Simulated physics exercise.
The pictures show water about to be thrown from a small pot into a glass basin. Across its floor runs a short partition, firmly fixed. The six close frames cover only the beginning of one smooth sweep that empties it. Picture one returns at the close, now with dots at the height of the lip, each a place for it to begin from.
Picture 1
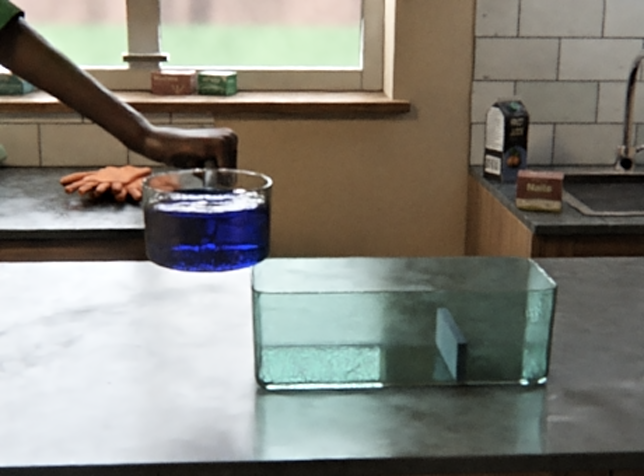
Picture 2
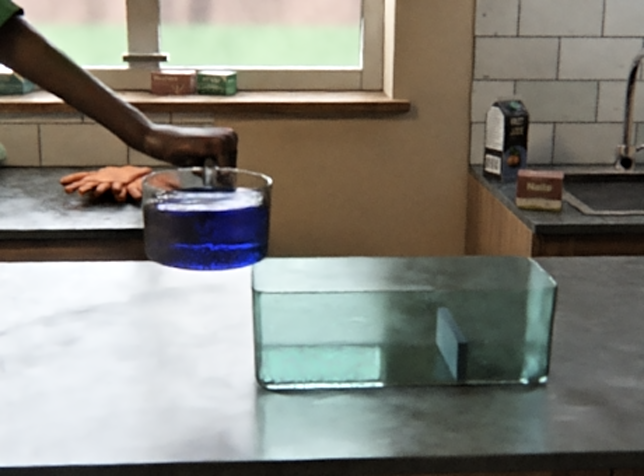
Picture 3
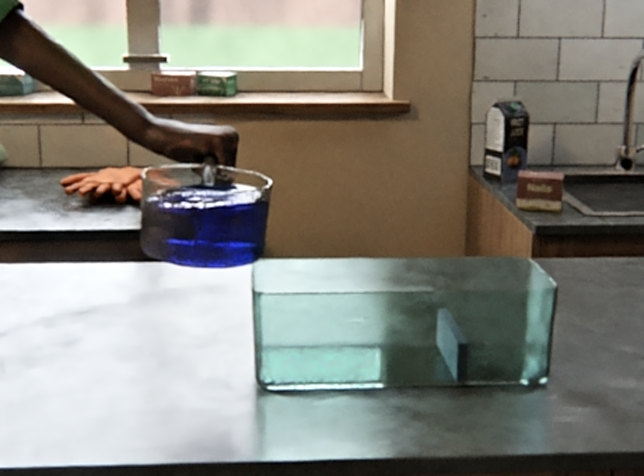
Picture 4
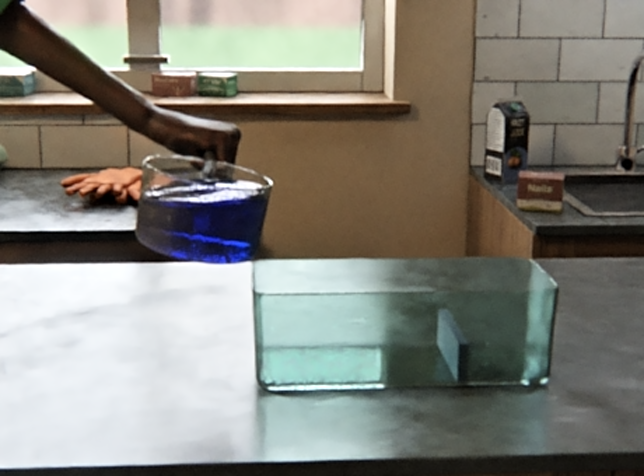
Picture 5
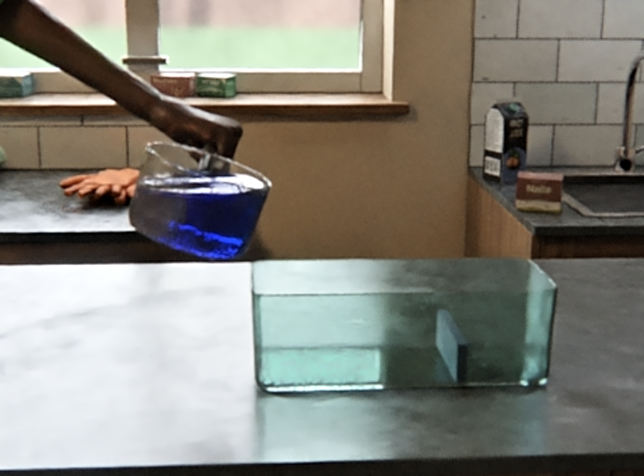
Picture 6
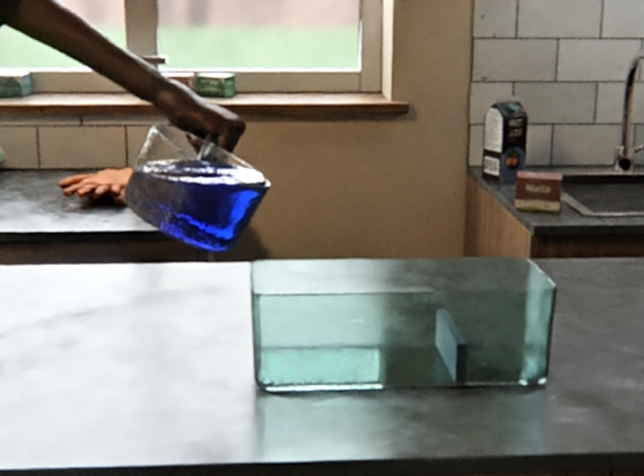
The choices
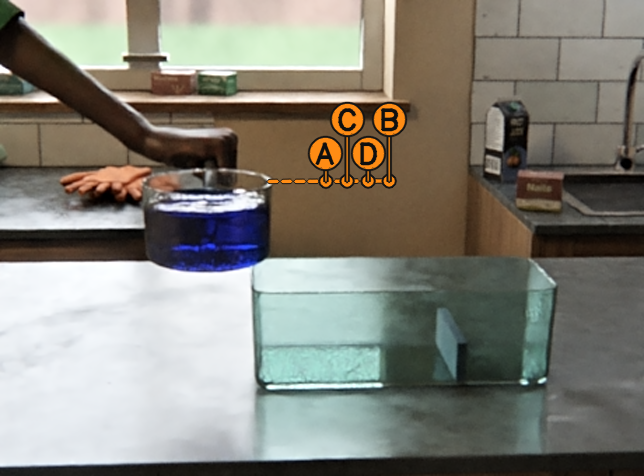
In the video, a hand holds a clear pot of blue liquid above and to the left of a greenish glass basin with a short partition inside, keeps it nearly level at first, then gradually tilts it toward the right.
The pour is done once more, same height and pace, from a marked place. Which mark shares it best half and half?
D.
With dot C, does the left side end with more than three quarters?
No.
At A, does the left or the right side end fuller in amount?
The left one.
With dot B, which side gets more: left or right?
The right one.
In orange, A at (325, 181); B at (389, 181); C at (347, 181); D at (368, 181).
If A is chosen, about 82 % ends left of the wall and 9 % right of it; 9 % is lost outside.
If B is chosen, about 33 % ends left of the wall and 64 % right of it; 3 % is lost outside.
If C is chosen, about 68 % ends left of the wall and 29 % right of it; 3 % is lost outside.
If D is chosen, about 48 % ends left of the wall and 49 % right of it; 3 % is lost outside.
